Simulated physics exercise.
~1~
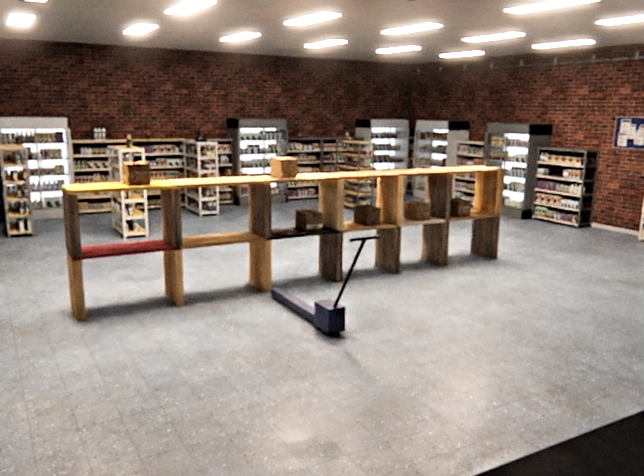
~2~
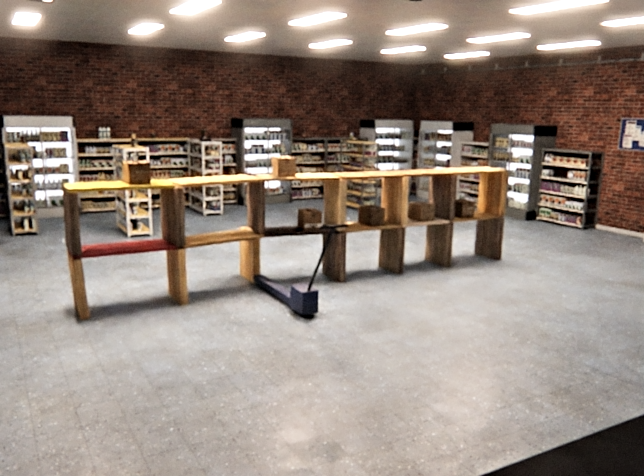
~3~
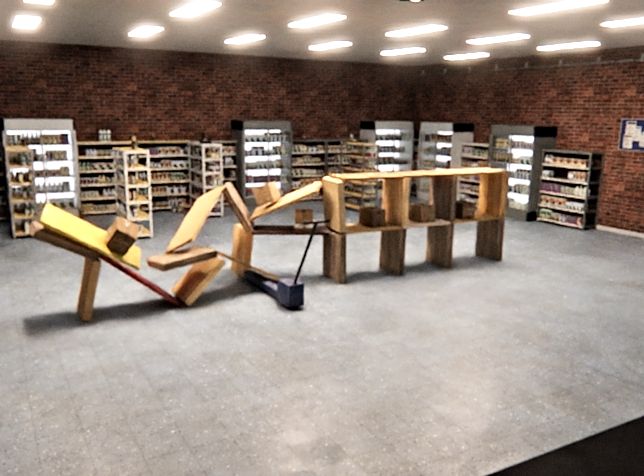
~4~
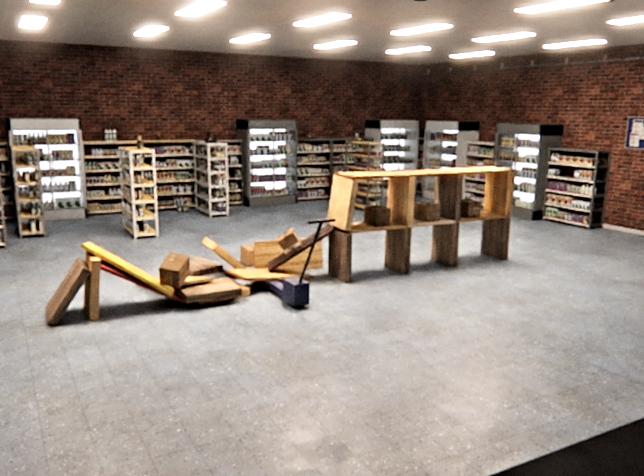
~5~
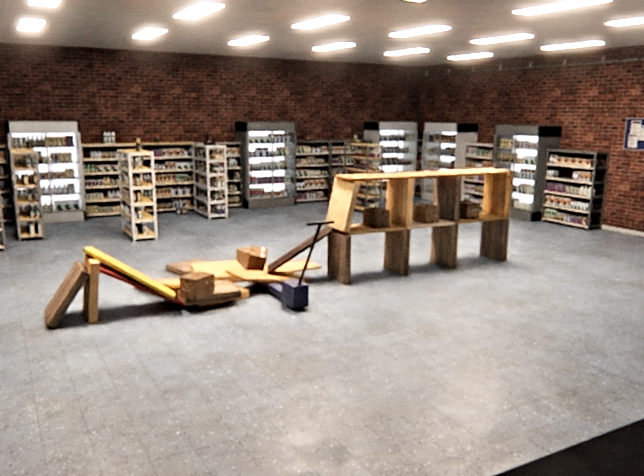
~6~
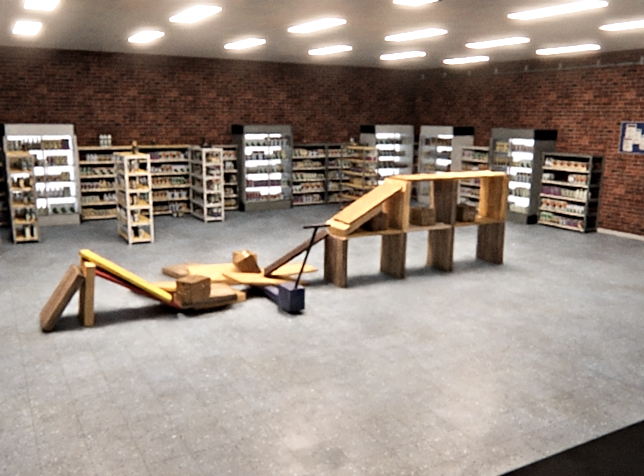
We see a floor jack slide into the base of a long two-tier structure of wooden boards and uprights, whose left part collapses, spilling cartons. The red and yellow boards end up slanted, and another upper board tips down beside the still-standing right section.
